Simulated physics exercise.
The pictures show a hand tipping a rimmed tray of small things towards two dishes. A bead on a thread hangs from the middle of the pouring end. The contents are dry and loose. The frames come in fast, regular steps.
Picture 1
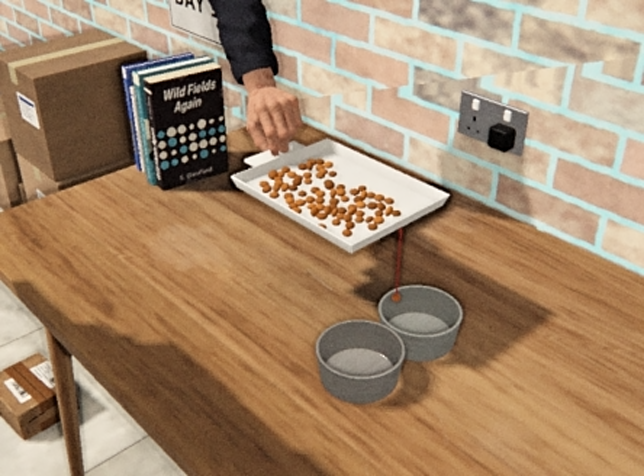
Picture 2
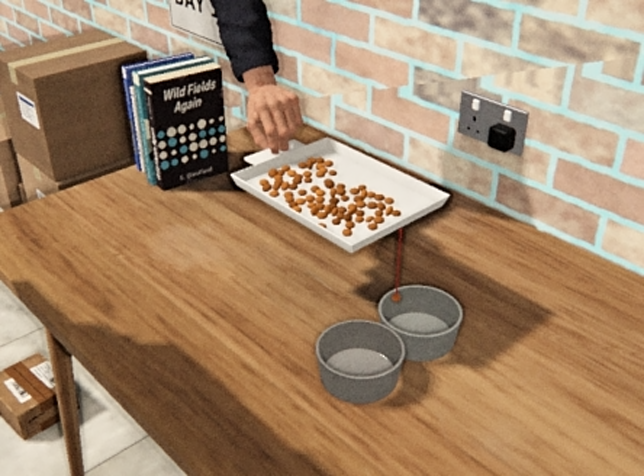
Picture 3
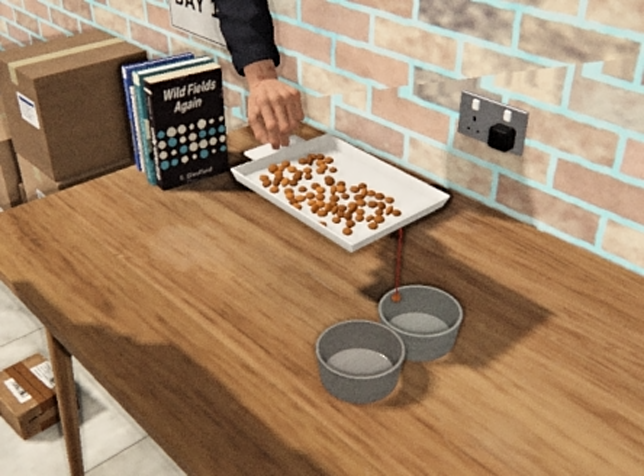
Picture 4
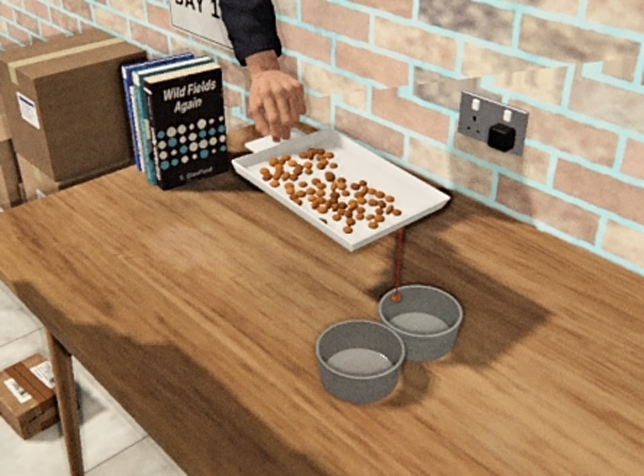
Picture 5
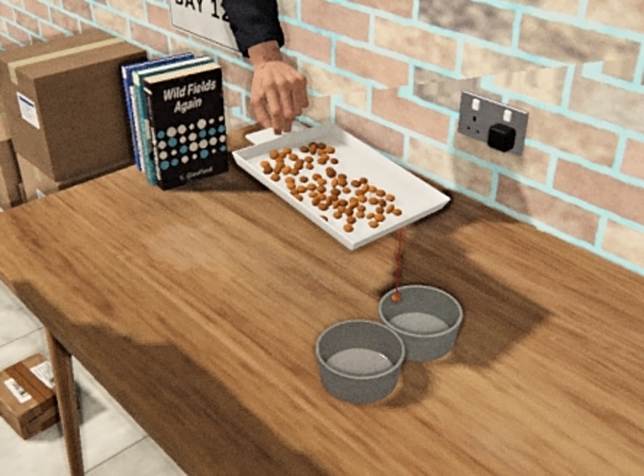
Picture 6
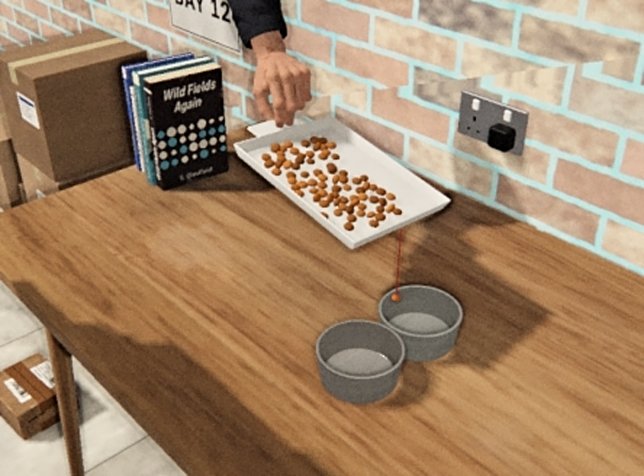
A hand in a dark sleeve grips the handle of a white rimmed tray of small orange-brown kibble above a wooden table, seen from above at an angle beside a brick wall. Books and cardboard boxes sit at left, two grey dishes stand below, and a reddish bead hangs on a thread. The hand slowly tilts the tray slightly, its right corner lowest, while the camera stays still.
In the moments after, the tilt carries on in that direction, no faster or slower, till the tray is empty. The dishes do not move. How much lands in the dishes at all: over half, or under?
Together they catch over half.
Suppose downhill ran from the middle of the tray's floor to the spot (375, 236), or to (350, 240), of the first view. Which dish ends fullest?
In turn: The left-hand dish; the left-hand dish.
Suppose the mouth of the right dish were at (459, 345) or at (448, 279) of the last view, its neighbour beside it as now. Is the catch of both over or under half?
The first try: Not half. The second: Above a half.
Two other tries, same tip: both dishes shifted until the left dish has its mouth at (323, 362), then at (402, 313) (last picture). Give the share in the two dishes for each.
In turn 10 and 90 in a hundred.
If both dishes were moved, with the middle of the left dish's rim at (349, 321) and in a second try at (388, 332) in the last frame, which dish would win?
First the dish on the right, then the right-hand dish.
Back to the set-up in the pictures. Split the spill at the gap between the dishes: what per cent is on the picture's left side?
It comes to 10 per cent or so.
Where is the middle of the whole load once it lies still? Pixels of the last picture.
Close to (433, 325).
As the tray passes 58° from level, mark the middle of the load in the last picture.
Close to (414, 206).
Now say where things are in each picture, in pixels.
In the first frame, corners of the pouring end at (351, 241) and (443, 195), level; middle of the load at (333, 193), bits of cat kibble; left dish at (391, 381); right dish at (450, 340); bead on its thread at (396, 297).
In the second frame, corners of the pouring end at (352, 241) and (443, 195), level; middle of the load at (333, 193).
In the third frame, corners of the pouring end at (352, 241) and (443, 196), tipped barely, lowest at the right corner; middle of the load at (333, 190).
In the fourth frame, corners of the pouring end at (353, 240) and (444, 197), tipped a little, lowest at the right corner; middle of the load at (334, 187).
In the fifth frame, corners of the pouring end at (354, 239) and (444, 198), tipped a little, lowest at the right corner; middle of the load at (335, 183).
In the sixth frame, corners of the pouring end at (354, 238) and (444, 199), tipped a little, lowest at the right corner; middle of the load at (336, 179); left dish at (391, 381); right dish at (450, 340).
Soon, tray tipped steeply; most on the tray; a stray few in the right dish; a stray few outside both; a stray few in the air.
A while on, tray tipped right over; about two thirds in the right dish; about a third outside both; a small part in the air.
Towards the end, tray tipped past a quarter turn; about two thirds in the right dish; about a third outside both.
Finally, tray tipped past a quarter turn; none in the left dish; about two thirds in the right dish; about a third outside both.
